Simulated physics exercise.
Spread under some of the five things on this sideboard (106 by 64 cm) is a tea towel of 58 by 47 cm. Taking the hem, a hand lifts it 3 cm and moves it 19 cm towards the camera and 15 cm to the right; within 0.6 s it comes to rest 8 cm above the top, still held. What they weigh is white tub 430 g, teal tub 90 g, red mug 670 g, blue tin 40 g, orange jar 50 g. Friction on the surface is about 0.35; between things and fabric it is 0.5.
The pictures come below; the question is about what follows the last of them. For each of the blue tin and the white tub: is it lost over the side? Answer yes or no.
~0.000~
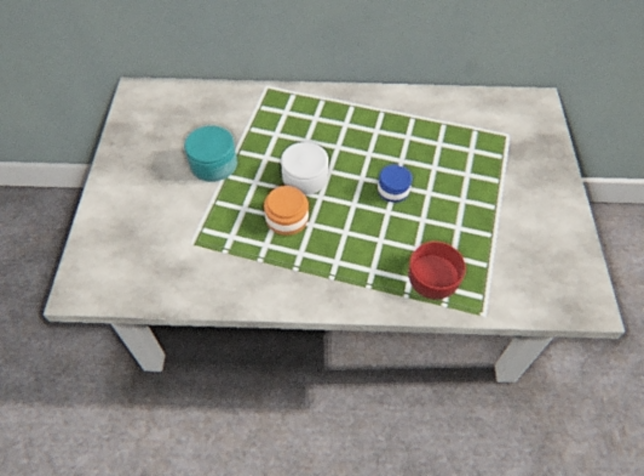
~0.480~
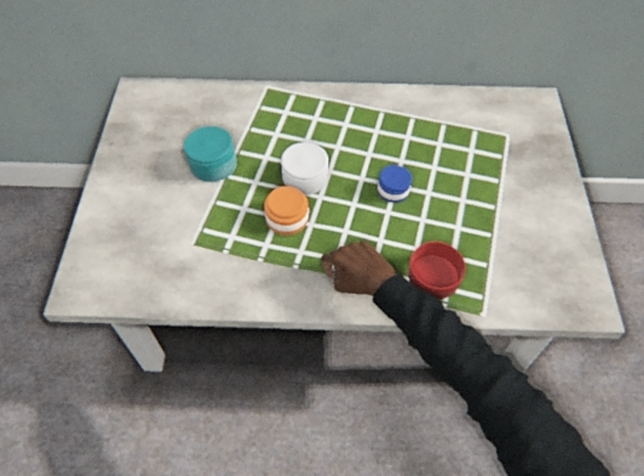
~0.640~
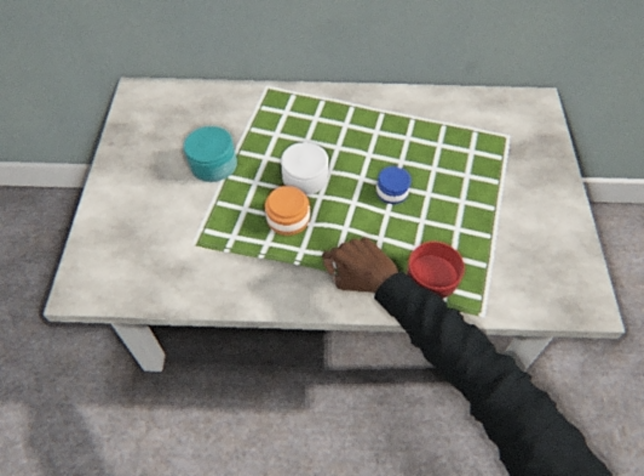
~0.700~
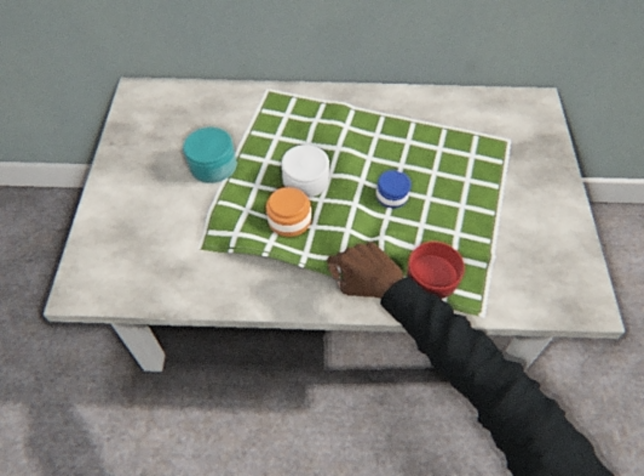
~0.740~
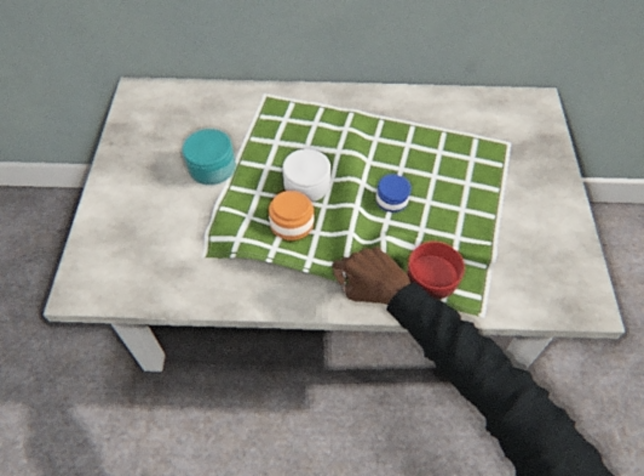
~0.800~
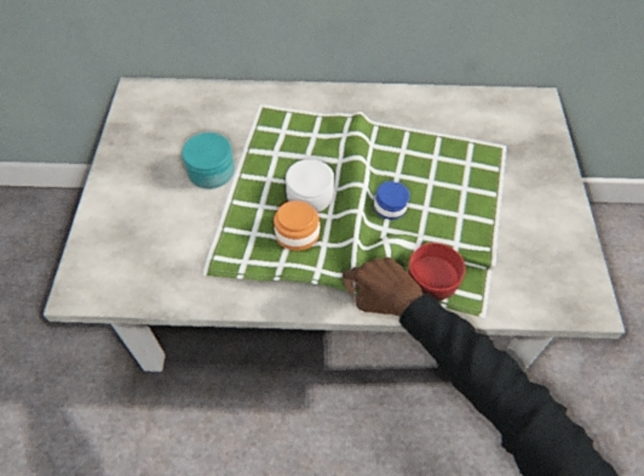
Answers: Blue tin - no; white tub - no.
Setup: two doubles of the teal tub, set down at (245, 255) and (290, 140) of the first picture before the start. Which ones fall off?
Going through them in turn, one leaves the top and then one survives up there.
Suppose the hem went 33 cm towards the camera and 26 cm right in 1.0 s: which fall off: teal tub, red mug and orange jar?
Outcome: Teal tub is still there; red mug leaves the top; orange jar leaves the top.
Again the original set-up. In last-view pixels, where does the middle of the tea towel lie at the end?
(373, 269) or thereabouts.
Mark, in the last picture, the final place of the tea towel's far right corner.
It settles at roughly (425, 165).
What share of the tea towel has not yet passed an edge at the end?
About 75 per cent.
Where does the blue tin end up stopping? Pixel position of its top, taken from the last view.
Somewhere around (382, 238) is where it ends up.
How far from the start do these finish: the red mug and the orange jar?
Result: Red mug 10 cm, orange jar 30 cm.
At 0.9 s, 100 % of the tea towel is still over the top; white tub 12 cm off its start, blue tin 8 cm off its start, orange jar 11 cm off its start.
At 1.0 s, 90 % of the tea towel is still over the top; white tub 19 cm off its start, blue tin 12 cm off its start, orange jar 19 cm off its start.
At 1.1 s, 80 % of the tea towel is still over the top; white tub 26 cm off its start at (336, 264), blue tin 16 cm off its start at (389, 242), orange jar 26 cm off its start at (337, 314).
At 1.2 s, 75 % of the tea towel is still over the top; white tub 29 cm off its start, blue tin on its side, 17 cm off its start, orange jar 30 cm off its start.
At 2.8 s, 75 % of the tea towel is still over the top; white tub 29 cm off its start at (337, 282), blue tin on its side, 14 cm off its start at (382, 238), orange jar 30 cm off its start at (342, 338), red mug 12 cm off its start at (477, 317).
